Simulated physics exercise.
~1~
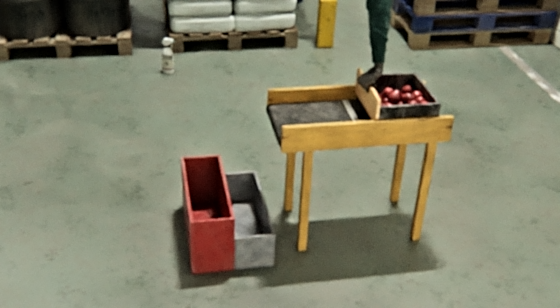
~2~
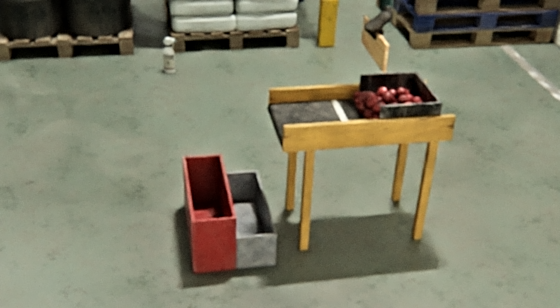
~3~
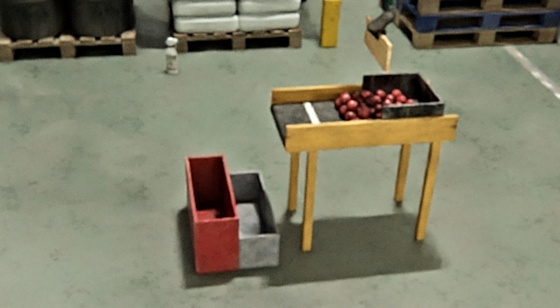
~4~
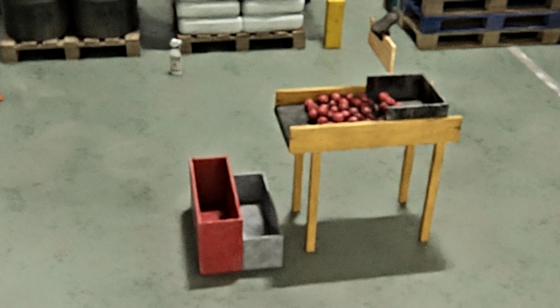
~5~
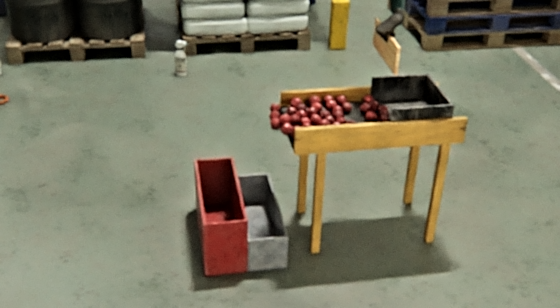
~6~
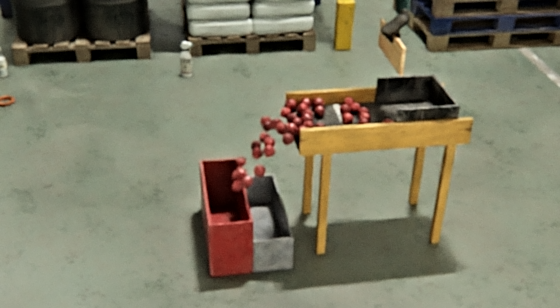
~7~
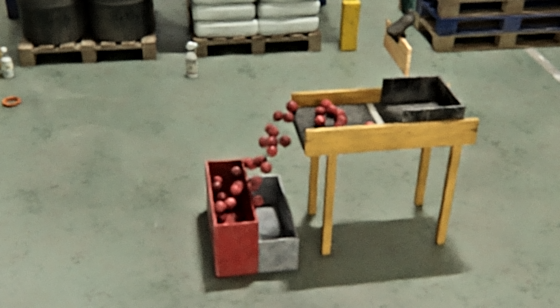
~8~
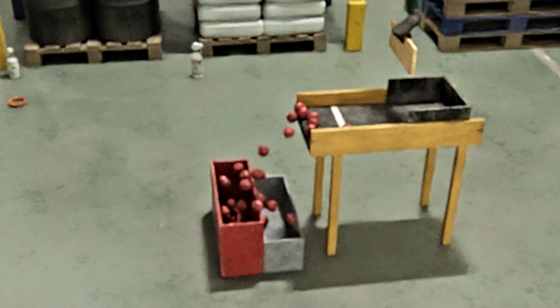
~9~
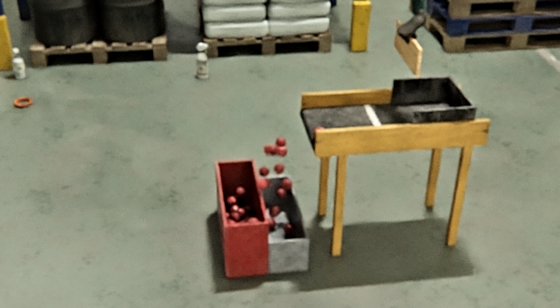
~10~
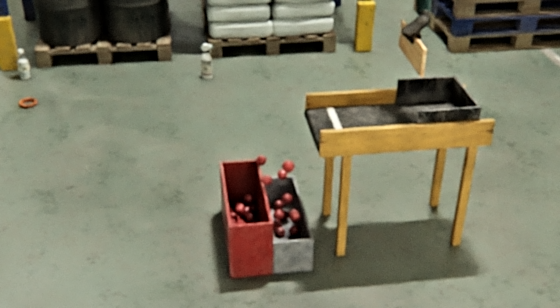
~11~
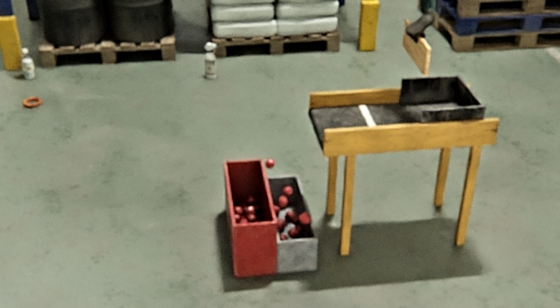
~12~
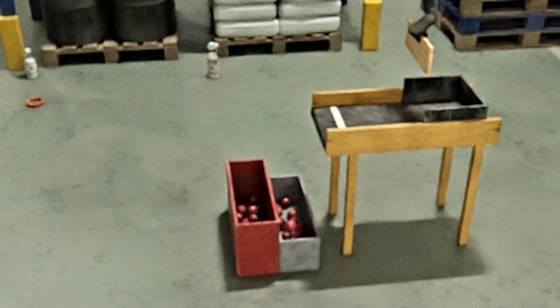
On a warehouse floor, a gate lifts beside a black pen of red apples on a wooden-framed belt, and the belt carries them left until they tumble off the end, landing in a red bin and a grey bin below, leaving the belt empty.
